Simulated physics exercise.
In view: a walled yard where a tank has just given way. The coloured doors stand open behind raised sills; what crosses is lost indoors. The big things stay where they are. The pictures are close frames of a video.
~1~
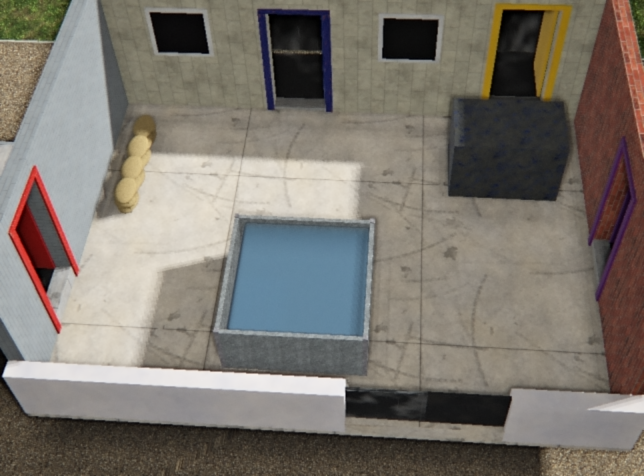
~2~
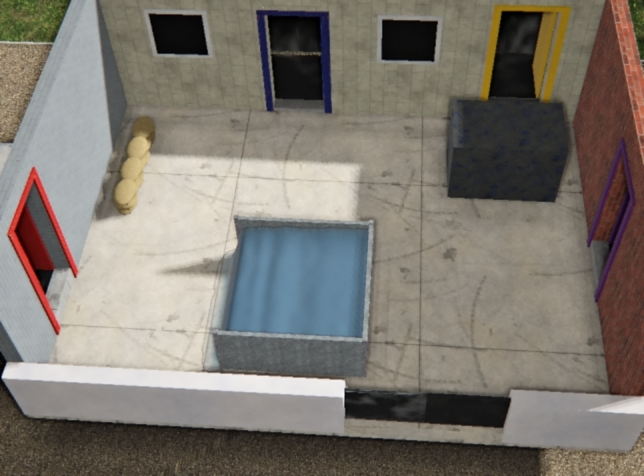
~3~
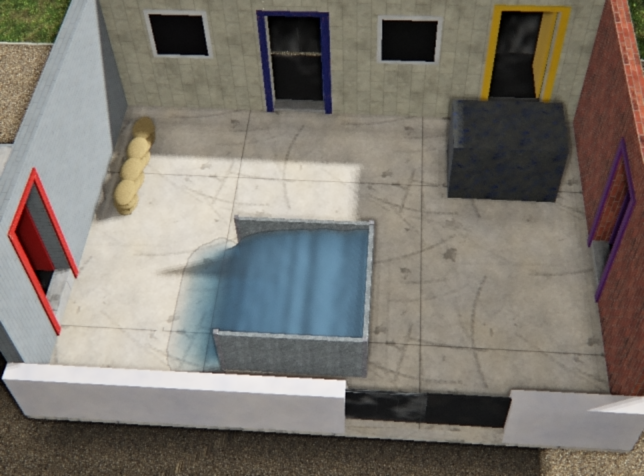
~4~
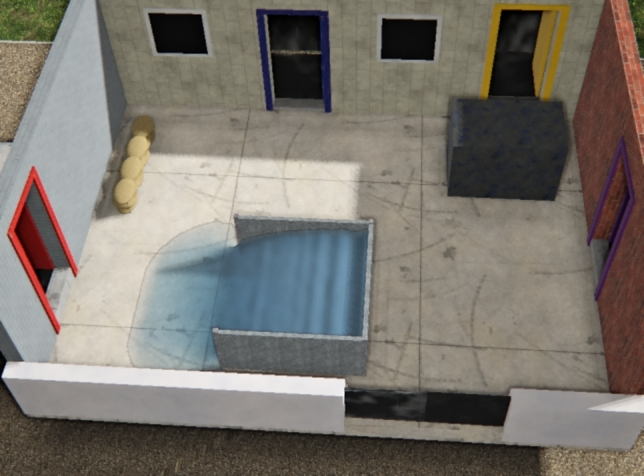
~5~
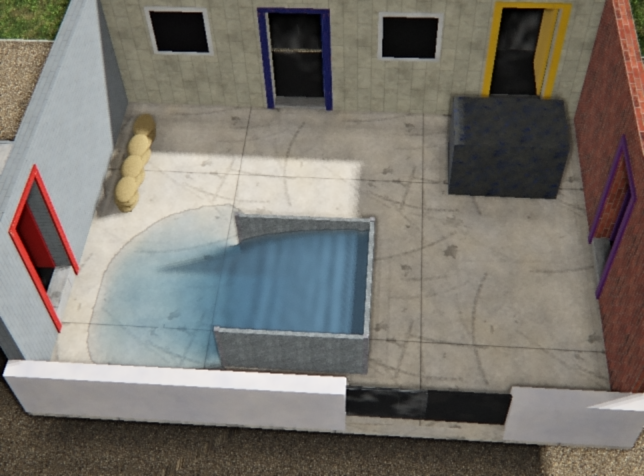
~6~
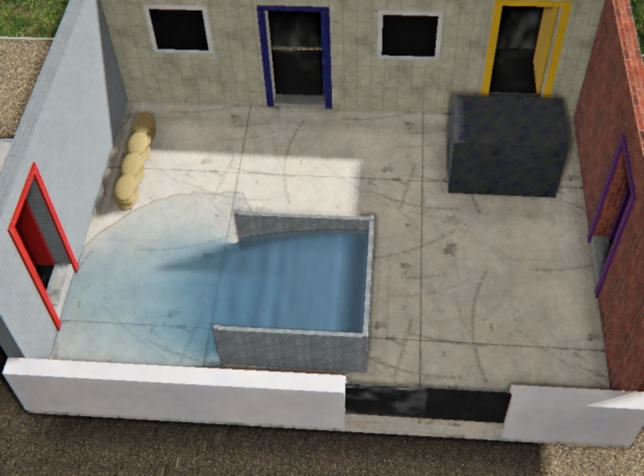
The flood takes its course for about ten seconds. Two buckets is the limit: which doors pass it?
In the end: The yellow door admits no more than that; the blue door lets in a lot; the red door lets in a lot; the purple door admits no more than that.
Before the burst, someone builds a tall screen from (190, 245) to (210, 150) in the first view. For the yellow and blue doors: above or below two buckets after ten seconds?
Yellow holds; blue is under.
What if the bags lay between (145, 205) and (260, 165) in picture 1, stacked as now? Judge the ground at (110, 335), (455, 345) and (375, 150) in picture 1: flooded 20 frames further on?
In turn: Wet, dry, no water.
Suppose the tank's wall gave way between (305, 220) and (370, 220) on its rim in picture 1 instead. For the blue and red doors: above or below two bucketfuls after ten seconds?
In short: The blue one takes more; the red one lets less in.
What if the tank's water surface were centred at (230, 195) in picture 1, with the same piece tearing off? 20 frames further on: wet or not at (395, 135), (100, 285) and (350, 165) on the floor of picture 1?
As listed: Wet, awash, flooded.
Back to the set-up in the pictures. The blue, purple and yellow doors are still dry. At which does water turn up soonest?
I say the blue one.
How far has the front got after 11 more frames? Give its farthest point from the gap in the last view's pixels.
I would point to (128, 102).
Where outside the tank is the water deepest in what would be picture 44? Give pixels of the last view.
Around (564, 127).
A moment on, water covers 25 % of the floor; the yellow door not reached, the blue door not reached, the red door far over two buckets in, the purple door not reached.
Next, water covers 30 % of the floor; the yellow door not reached, the blue door not reached, the red door far over two buckets in, the purple door not reached.
Then, water covers 40 % of the floor; the yellow door not reached, the blue door wet at the sill, nothing in, the red door far over two buckets in, the purple door not reached.
Later, water covers 75 % of the floor; the yellow door wet at the sill, nothing in, the blue door over two buckets in, the red door far over two buckets in, the purple door not reached.
In the end, water covers 95 % of the floor; the yellow door wet at the sill, nothing in, the blue door over two buckets in, the red door far over two buckets in, the purple door wet at the sill, nothing in.
